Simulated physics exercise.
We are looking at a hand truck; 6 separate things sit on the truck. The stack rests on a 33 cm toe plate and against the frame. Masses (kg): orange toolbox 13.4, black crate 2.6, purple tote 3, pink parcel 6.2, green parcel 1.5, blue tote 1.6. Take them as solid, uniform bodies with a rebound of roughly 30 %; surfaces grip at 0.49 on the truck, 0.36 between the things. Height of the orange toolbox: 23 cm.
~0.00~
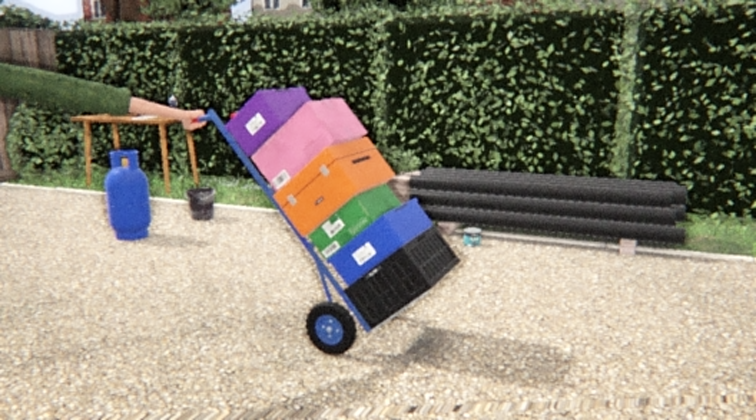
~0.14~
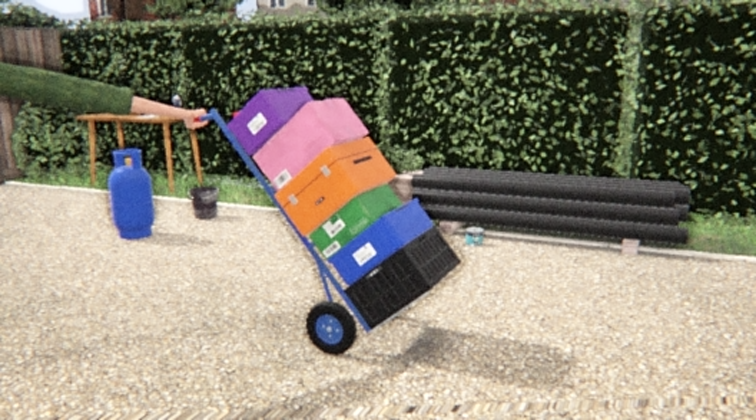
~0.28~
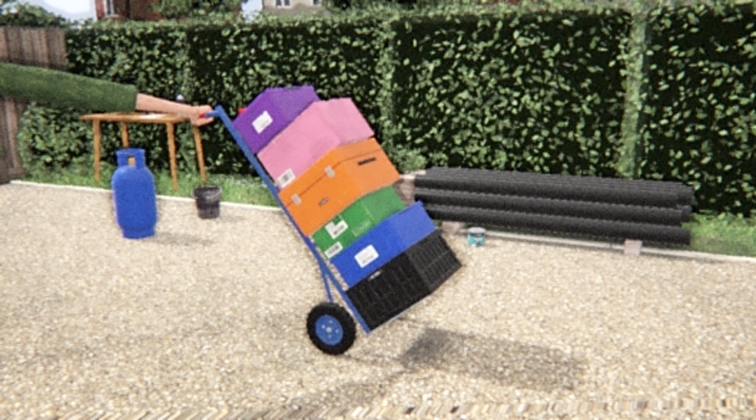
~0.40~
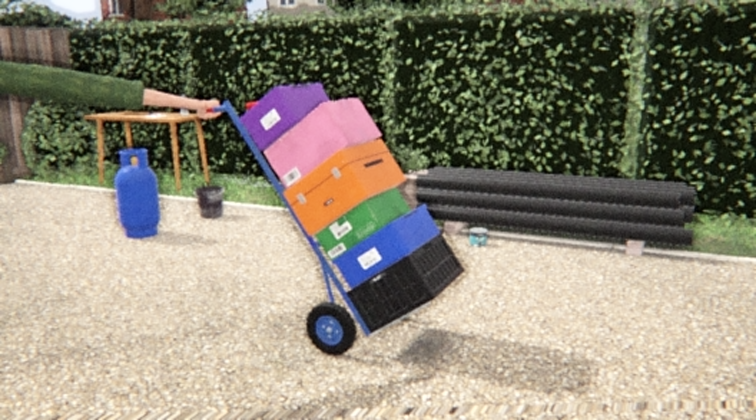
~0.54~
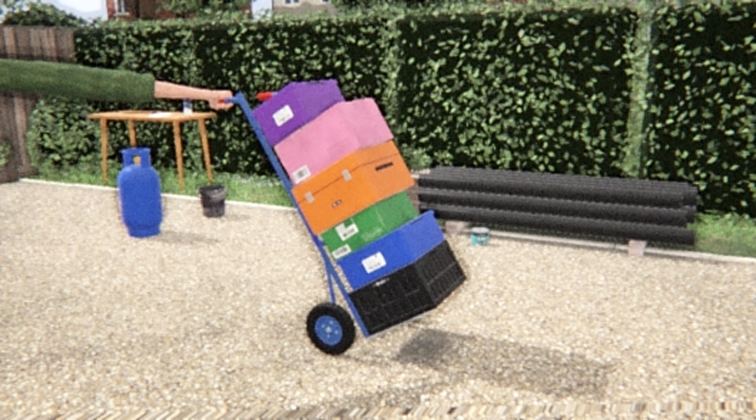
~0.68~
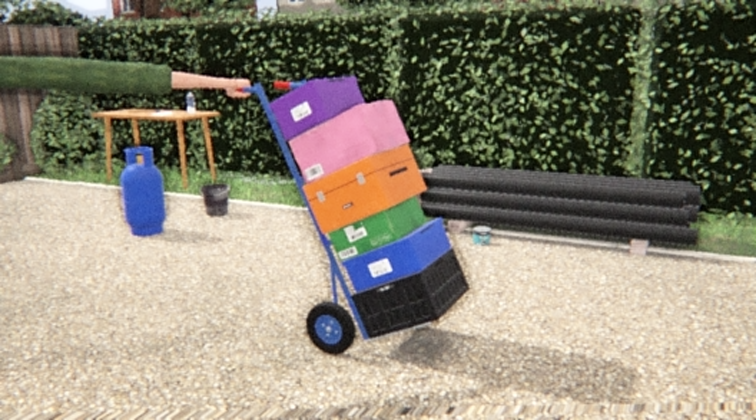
On a gravel yard beside a hedge, a hand at the left grips a tilted blue hand truck stacked with six colourful boxes and crates, holds it almost still, then gradually raises it to a steeper angle.
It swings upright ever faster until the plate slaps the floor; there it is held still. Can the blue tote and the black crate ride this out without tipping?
The blue tote tips over and the black crate tips over.
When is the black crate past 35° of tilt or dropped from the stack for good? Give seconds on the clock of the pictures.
Near 2.0 s.
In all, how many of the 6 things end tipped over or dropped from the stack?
That comes to 6.
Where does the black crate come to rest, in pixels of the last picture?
Near (478, 319).
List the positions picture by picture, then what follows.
In the first frame, 40° short of upright; blue tote (382, 242); black crate (404, 275).
In the second frame, 40° short of upright; pink parcel (312, 145); green parcel (357, 221).
In the third frame, 38° short of upright; orange toolbox (341, 186); purple tote (283, 119).
In the fourth frame, 35° short of upright; pink parcel (323, 144); green parcel (364, 223).
In the fifth frame, 31° short of upright; orange toolbox (355, 187); purple tote (304, 113).
In the sixth frame, 25° short of upright; blue tote (399, 255); black crate (412, 292).
Around 1.88 s, truck upright; blue tote tipped 27° against what carries it near (452, 282); black crate tipped 27° against what carries it near (432, 312); purple tote tipped 27° against what carries it.
Around 2.38 s, truck upright; orange toolbox, purple tote, pink parcel, green parcel and blue tote now dropped from the stack; black crate on its side near (469, 313).
Finally (3.8 s), dropped from the stack and tipped over, orange toolbox, purple tote, pink parcel, green parcel and blue tote; on their side or leaning hard on the truck, black crate. Final places as that camera would see them, blue tote near (553, 334), black crate near (478, 319).
